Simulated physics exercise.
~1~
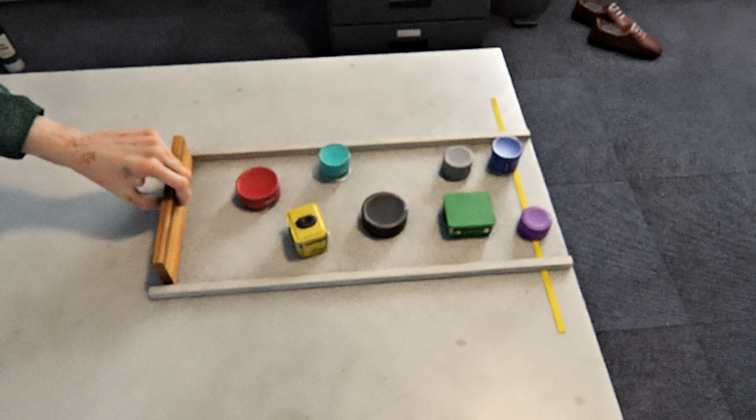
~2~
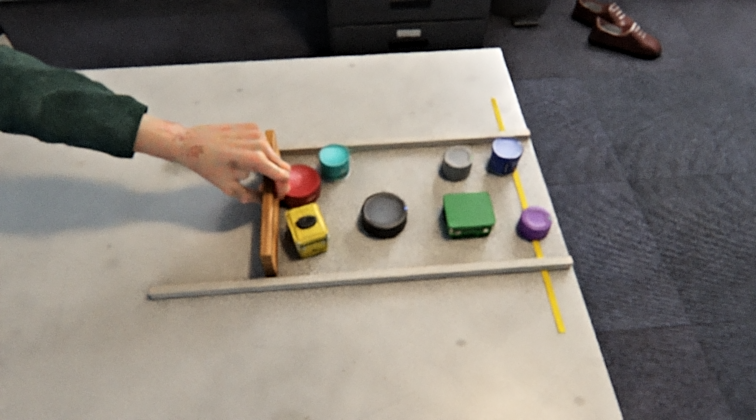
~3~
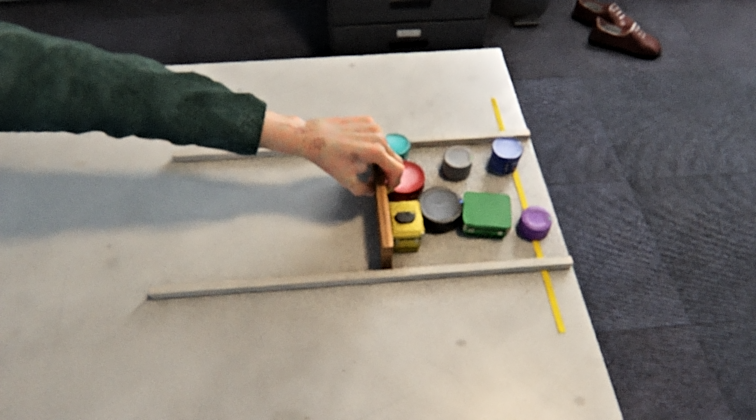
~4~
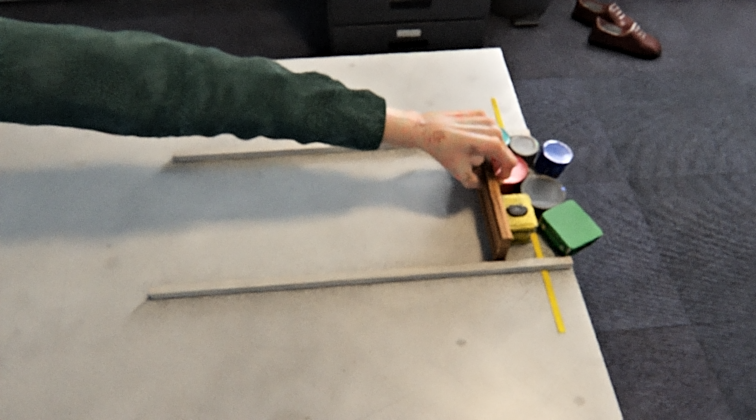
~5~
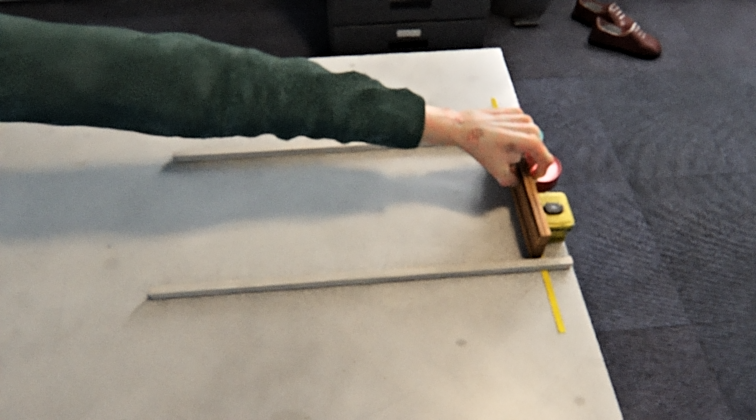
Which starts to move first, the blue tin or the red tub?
The red tub starts to move first, pushed along by the board while the blue tin is still sitting in its place near the tape.
